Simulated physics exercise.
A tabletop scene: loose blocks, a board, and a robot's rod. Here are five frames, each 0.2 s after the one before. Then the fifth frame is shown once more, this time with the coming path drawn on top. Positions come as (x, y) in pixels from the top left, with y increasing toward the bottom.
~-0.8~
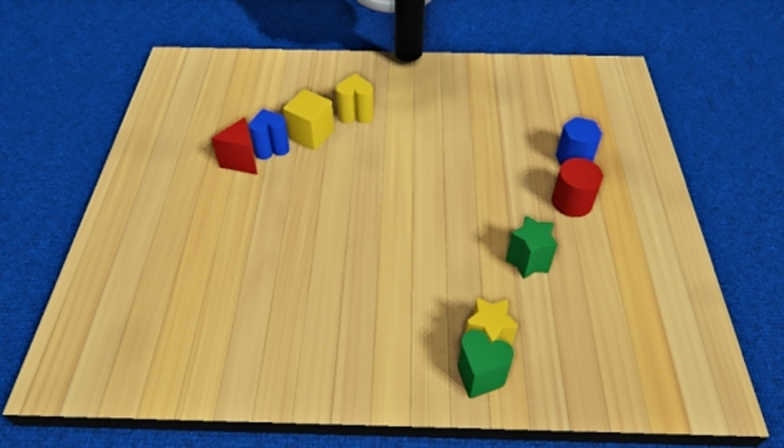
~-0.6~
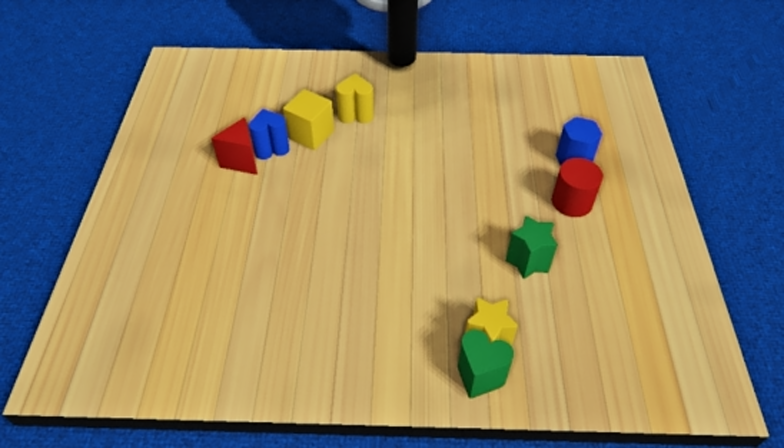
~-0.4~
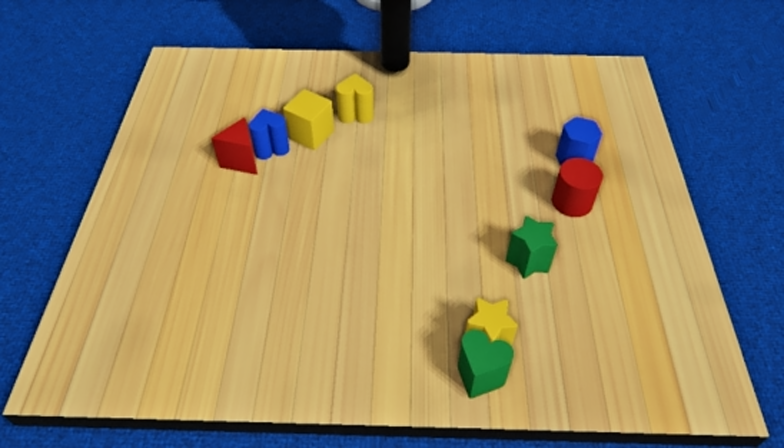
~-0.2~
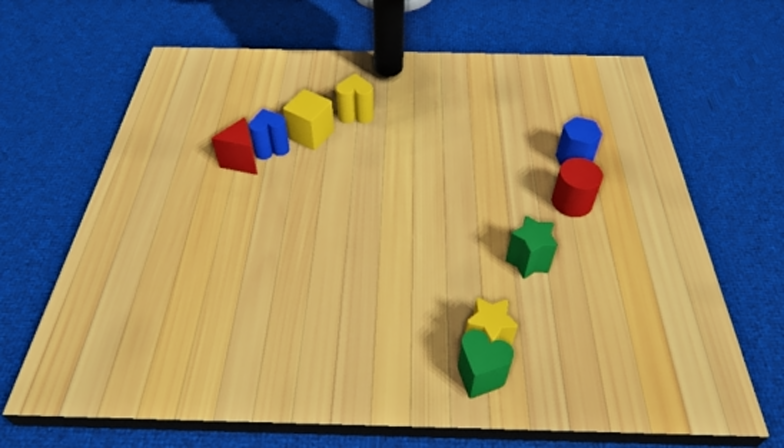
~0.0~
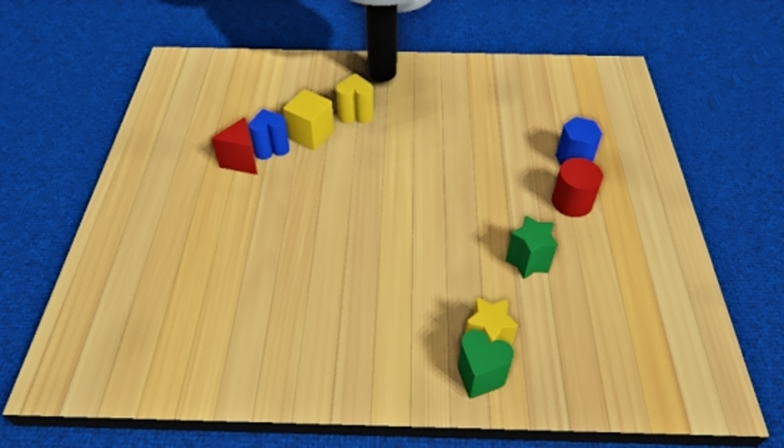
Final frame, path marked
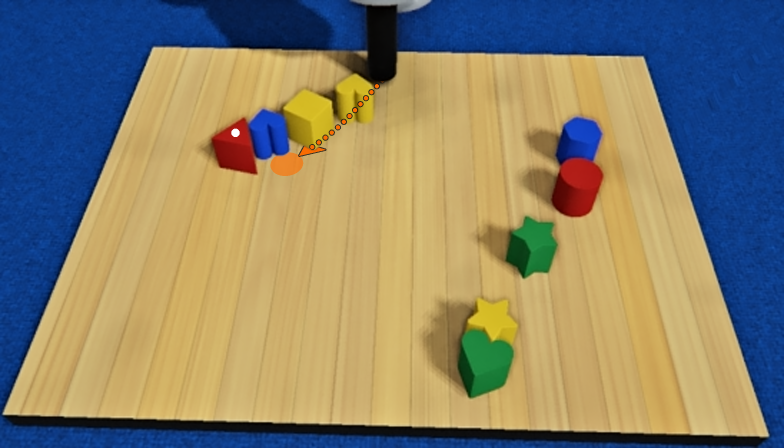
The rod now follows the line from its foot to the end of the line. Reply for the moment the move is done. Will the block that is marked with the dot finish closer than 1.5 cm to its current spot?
No, that is not what happens.
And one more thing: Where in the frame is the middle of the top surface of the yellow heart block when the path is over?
The middle of its top is at (341, 125).
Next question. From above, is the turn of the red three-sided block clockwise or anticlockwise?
From overhead, anticlockwise.
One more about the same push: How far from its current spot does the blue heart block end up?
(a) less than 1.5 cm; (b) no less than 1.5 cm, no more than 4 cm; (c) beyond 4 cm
Answer: C.
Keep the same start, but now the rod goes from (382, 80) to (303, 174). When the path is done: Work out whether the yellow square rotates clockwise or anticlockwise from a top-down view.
Looking from above, the answer is clockwise.
Drawn move, from (382, 80) over (343, 123) to (287, 164); the dot is on the red three-sided block.
On the path given first. One third of the way, rod (356, 102); yellow heart block (349, 97), turned 30° anticlockwise.
Two thirds of the way, rod (326, 131); red three-sided block (226, 135), turned 15° anticlockwise; blue heart block (253, 120); yellow square (288, 111), turned 35° clockwise; yellow heart block (341, 124), turned 85° anticlockwise.
At the end, rod (286, 158); red three-sided block (213, 138), turned 50° anticlockwise; blue heart block (219, 115), turned 10° anticlockwise; yellow square (258, 118), turned 95° clockwise; yellow heart block (341, 125), turned 90° anticlockwise.
